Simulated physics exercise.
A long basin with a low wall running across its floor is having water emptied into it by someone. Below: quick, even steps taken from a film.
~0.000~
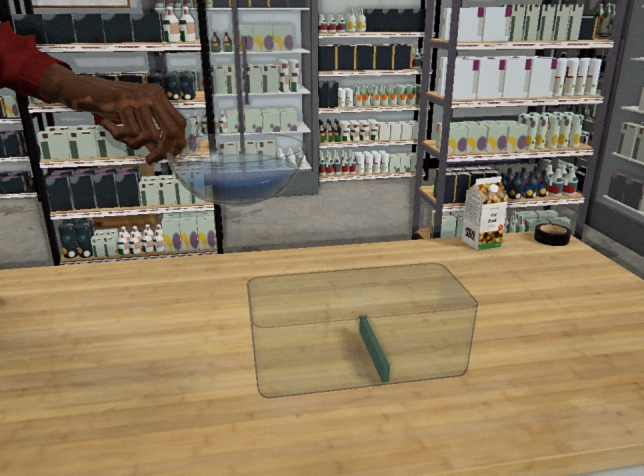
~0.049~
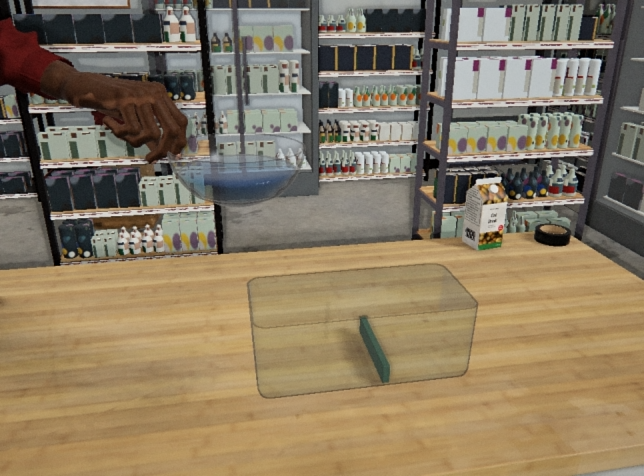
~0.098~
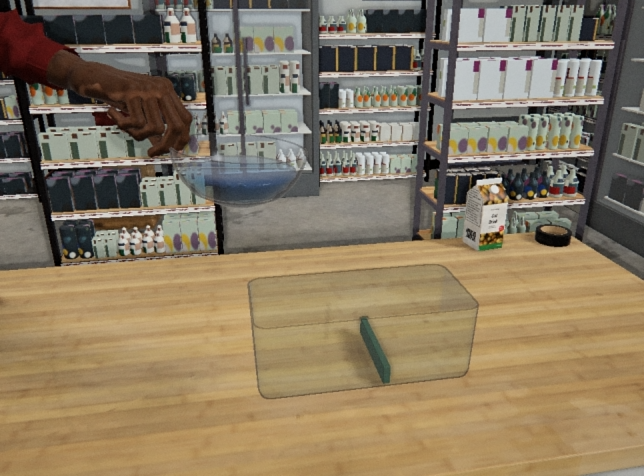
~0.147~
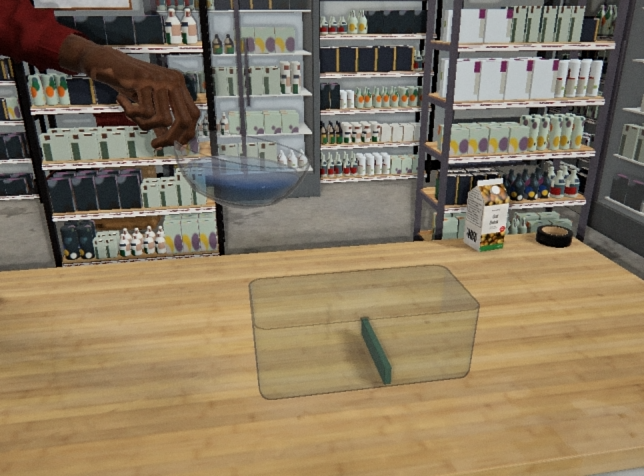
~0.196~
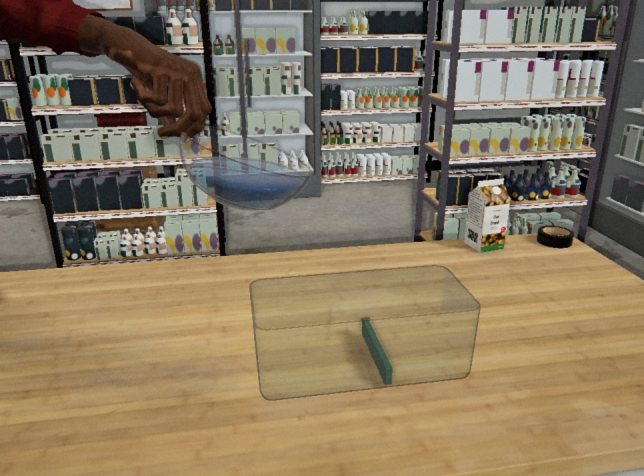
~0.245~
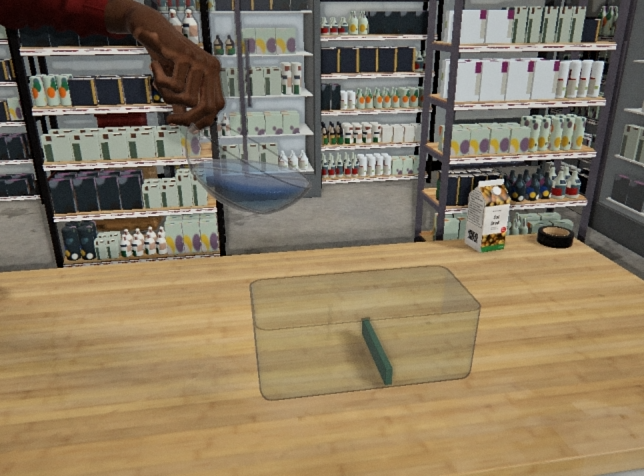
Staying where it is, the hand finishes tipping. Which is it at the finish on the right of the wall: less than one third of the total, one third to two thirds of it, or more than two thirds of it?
At the finish the right of the wall has less than one third of the total.
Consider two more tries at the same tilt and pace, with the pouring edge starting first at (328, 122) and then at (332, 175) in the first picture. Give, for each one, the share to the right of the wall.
Roughly 35 % the first time and roughly 25 % the second.
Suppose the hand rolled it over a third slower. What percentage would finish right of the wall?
Close to 10 out of every hundred.
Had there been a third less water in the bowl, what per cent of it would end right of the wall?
I'd reckon close to 15 %.
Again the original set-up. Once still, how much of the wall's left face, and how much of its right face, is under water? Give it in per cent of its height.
Near 50 in a hundred to the left, 20 to the right.
A moment on, the bowl is tipped on its side and 10 per cent is still to pour, 24 is left of the wall and 0 right of it.
Next, the bowl is tipped right over and 0 per cent is still to pour, 79 is left of the wall and 7 right of it.
Then the bowl is tipped right over and 0 per cent is still to pour, 75 is left of the wall and 16 right of it.
Later the bowl is tipped right over and 0 per cent is still to pour, 75 is left of the wall and 17 right of it.
At rest 75 per cent lies left of the wall, 17 right of it and 8 outside.
